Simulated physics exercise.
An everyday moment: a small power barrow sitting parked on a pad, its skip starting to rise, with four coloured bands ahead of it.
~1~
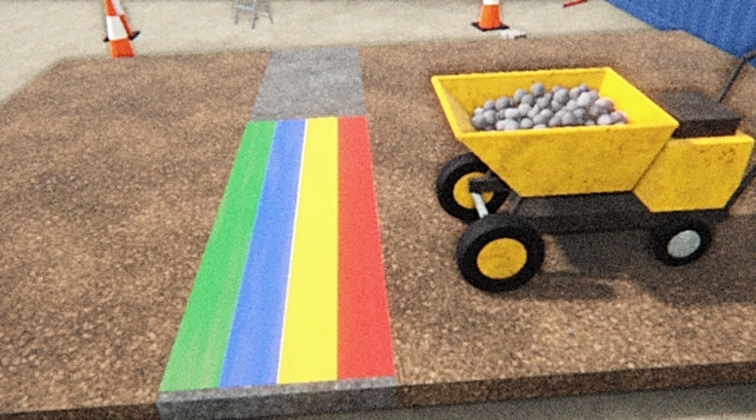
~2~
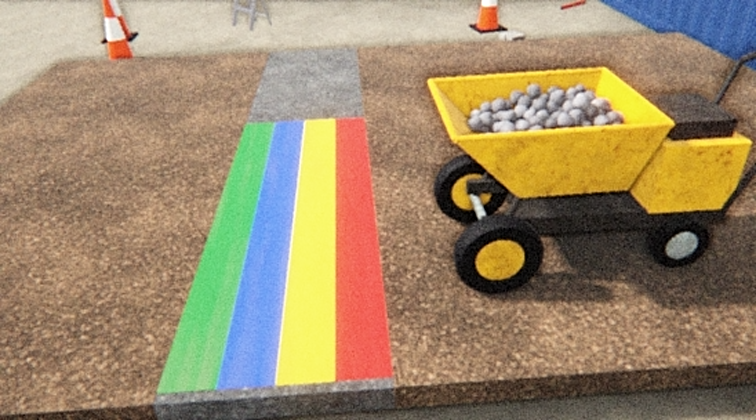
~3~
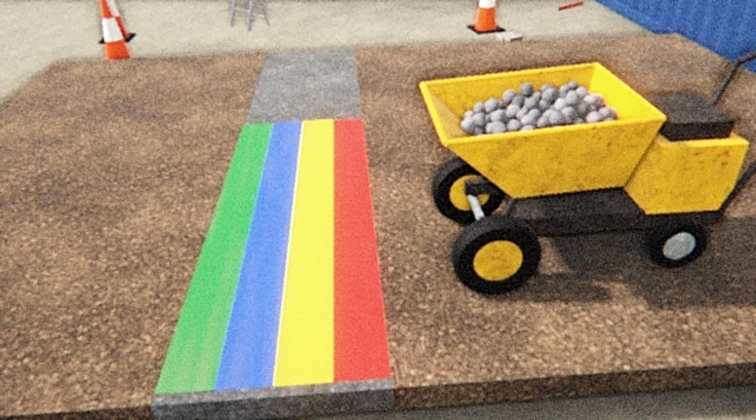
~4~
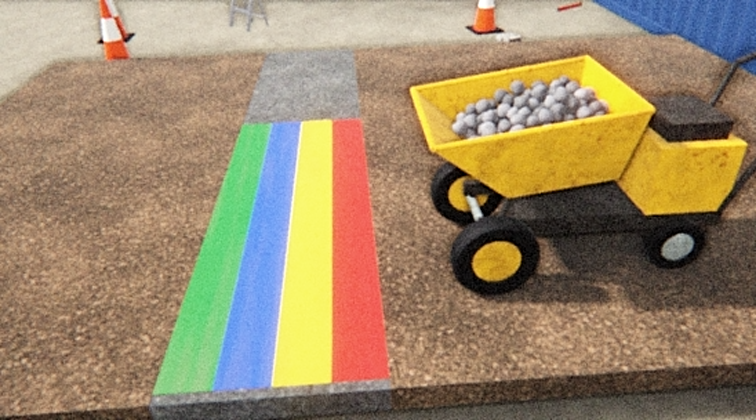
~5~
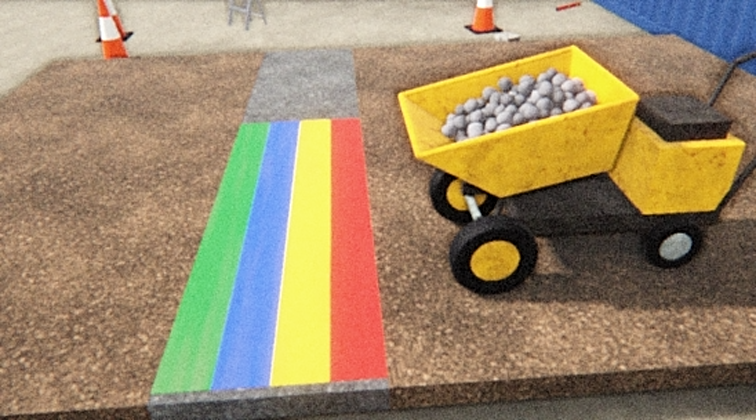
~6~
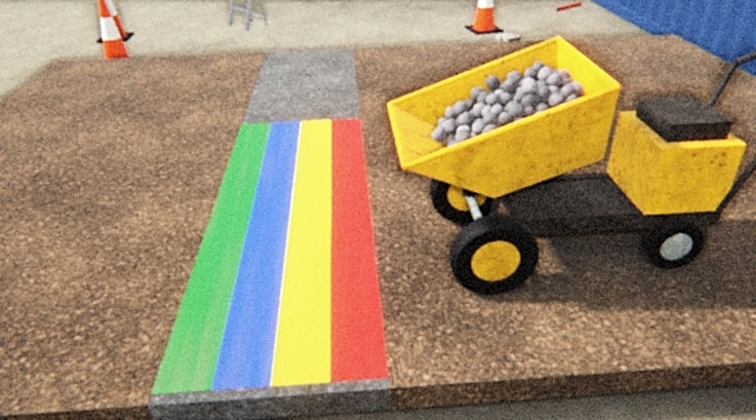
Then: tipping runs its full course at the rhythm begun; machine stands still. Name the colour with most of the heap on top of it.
Yellow.
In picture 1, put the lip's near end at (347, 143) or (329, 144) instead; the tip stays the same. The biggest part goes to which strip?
In turn: The green one; the strip in green.
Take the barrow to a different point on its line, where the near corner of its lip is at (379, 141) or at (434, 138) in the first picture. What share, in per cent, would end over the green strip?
In order, close to 30 and 20 in a hundred.
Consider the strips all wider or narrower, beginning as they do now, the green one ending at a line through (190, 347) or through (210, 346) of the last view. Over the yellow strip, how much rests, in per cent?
Shares in order: Close to 30 %; close to 30 %.
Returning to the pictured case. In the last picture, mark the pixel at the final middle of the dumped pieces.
Near (293, 259).
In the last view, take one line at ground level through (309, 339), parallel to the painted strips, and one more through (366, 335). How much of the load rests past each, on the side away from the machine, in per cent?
Estimate, first then second: 60 %, 80 %.
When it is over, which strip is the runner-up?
In second place: Blue.
Soon after the last picture, skip tipped steeply; all in the skip.
A little later, skip tipped right over; most in the skip; a small part over the red strip; about a quarter over the yellow strip; a stray few over the blue strip; a stray few falling.
Later still, skip tipped right over; about a quarter in the skip; a small part over the red strip; about a third over the yellow strip; about a quarter over the blue strip; a small part over the green strip; a stray few off the paint.
At rest, skip tipped right over; a small part in the skip; a small part over the red strip; about a third over the yellow strip; about a quarter over the blue strip; a small part over the green strip; a small part off the paint.
